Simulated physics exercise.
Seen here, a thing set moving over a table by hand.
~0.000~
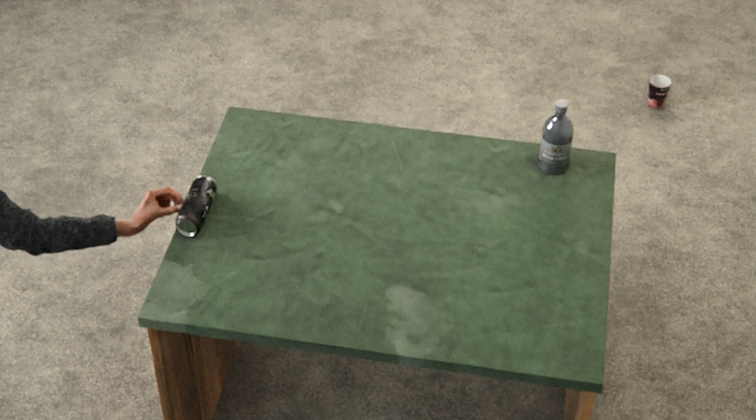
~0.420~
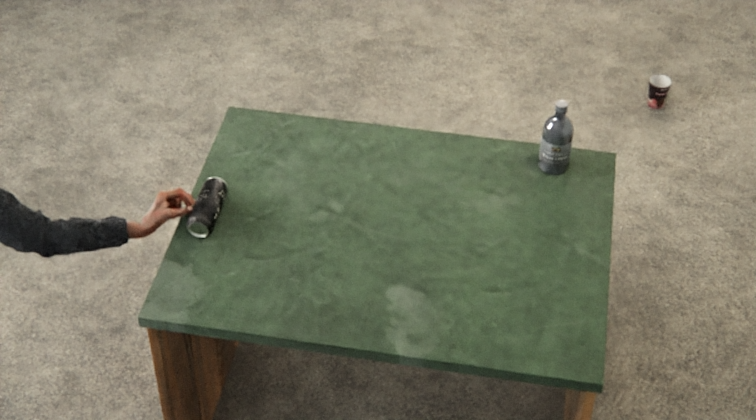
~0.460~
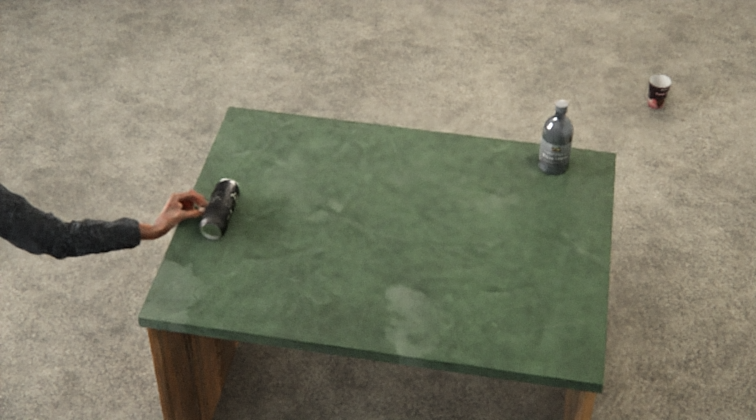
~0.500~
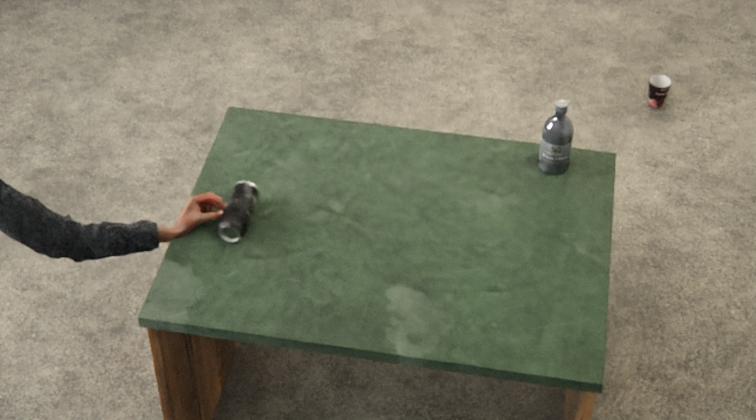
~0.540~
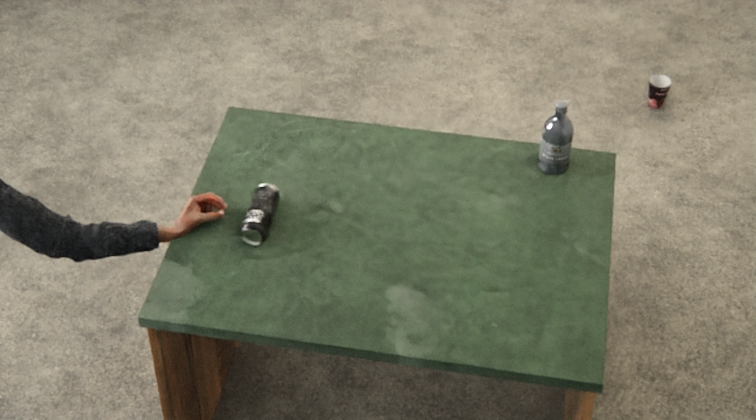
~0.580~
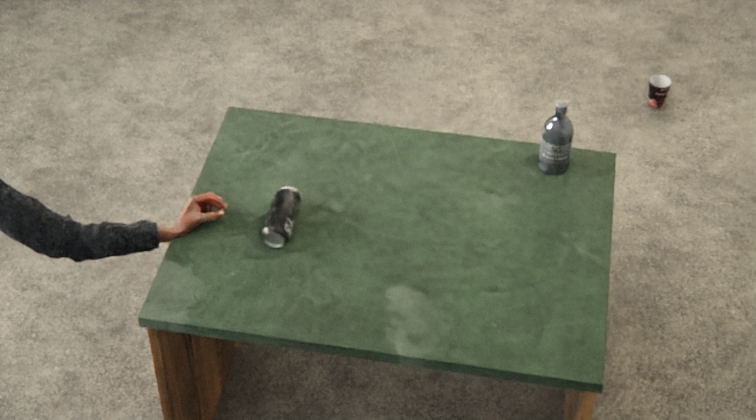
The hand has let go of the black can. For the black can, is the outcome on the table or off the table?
The black can drops to the floor.
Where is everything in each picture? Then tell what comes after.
In the first picture, under the hand; black can (196, 206).
In the second picture, under the hand; black can (208, 207).
In the third picture, under the hand; black can (220, 209).
In the fourth picture, black can (239, 211).
In the fifth picture, black can (261, 215) displaced about its own width.
In the sixth picture, black can (282, 217) displaced well along.
Around 0.88 s, black can displaced well along near (434, 237).
Around 1.18 s, black can displaced well along near (570, 255).
Around 1.58 s, black can now off the table.
Finally (1.8 s), off the table, black can.
